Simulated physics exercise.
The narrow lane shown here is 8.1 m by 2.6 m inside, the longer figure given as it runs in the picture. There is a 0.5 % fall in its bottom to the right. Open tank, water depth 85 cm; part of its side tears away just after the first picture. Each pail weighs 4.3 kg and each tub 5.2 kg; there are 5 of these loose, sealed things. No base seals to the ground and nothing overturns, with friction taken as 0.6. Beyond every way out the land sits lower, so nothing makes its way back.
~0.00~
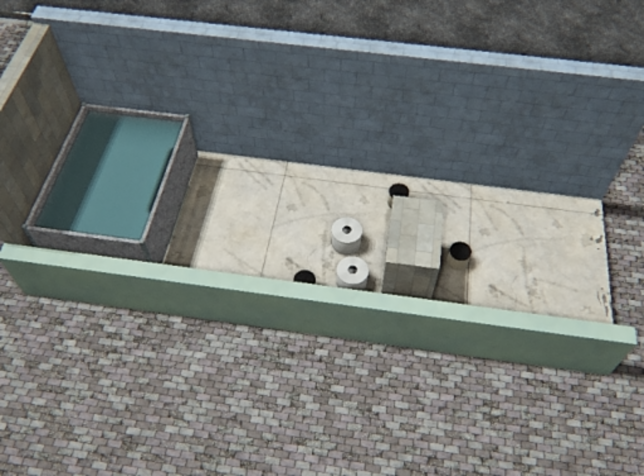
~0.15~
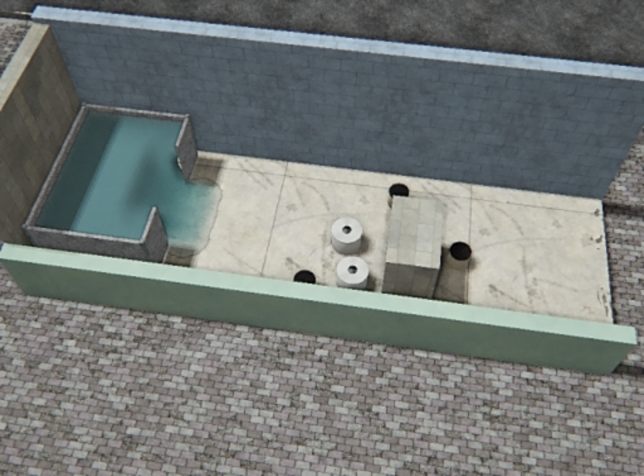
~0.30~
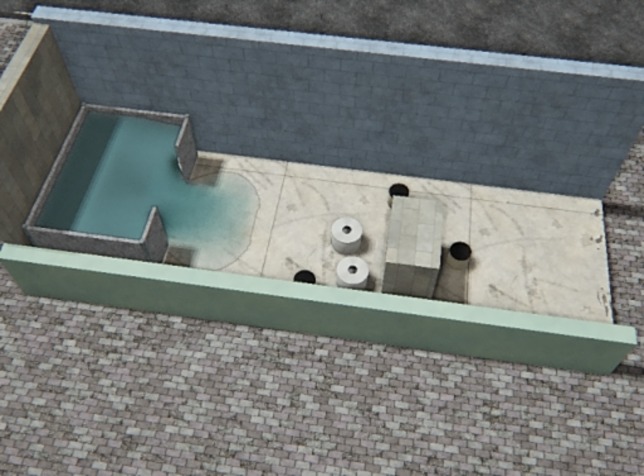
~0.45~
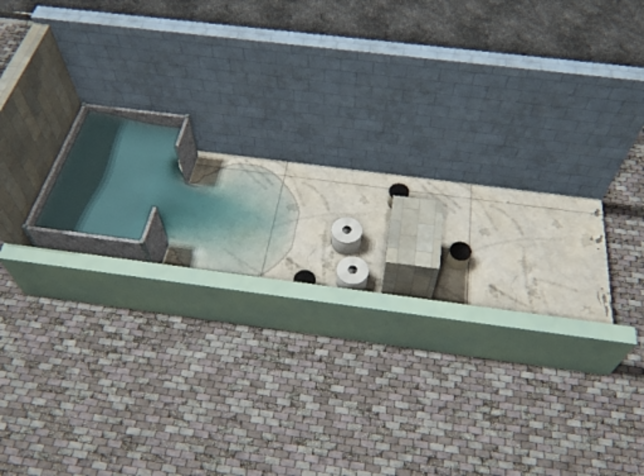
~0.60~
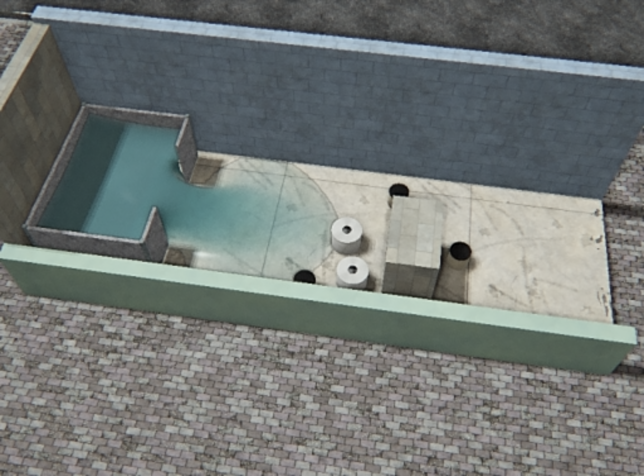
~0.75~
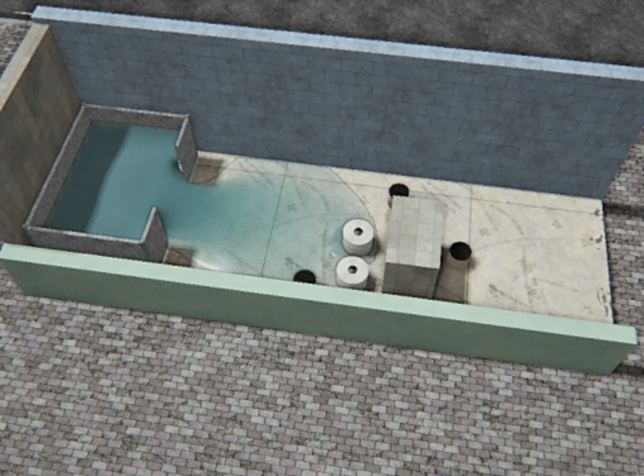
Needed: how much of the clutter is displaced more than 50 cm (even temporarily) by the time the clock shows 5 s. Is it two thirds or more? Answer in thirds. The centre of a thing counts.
No, it is between one and two thirds.
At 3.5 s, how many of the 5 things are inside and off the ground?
It comes to 3 of them.
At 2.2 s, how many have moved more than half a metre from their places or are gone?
The number by then is 1.
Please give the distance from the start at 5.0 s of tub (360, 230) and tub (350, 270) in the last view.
In that order: Gone out, then 30 cm.
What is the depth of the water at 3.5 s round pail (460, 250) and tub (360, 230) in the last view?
Some 1 cm at the first, some 6 cm at the second.
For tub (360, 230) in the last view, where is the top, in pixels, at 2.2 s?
Roughly at (376, 211).
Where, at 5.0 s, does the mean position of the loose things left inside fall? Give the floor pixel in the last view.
Somewhere near (387, 291).
After 1.1 s 0 of 5 are over 50 cm from their spots; 3 afloat.
After 2.2 s 1 of 5 are over 50 cm from their spots; 3 afloat.
After 3.5 s 2 of 5 are over 50 cm from their spots; 3 afloat.
After 5.0 s 2 of 5 are over 50 cm from their spots, and 2 have been at some point; 2 afloat.
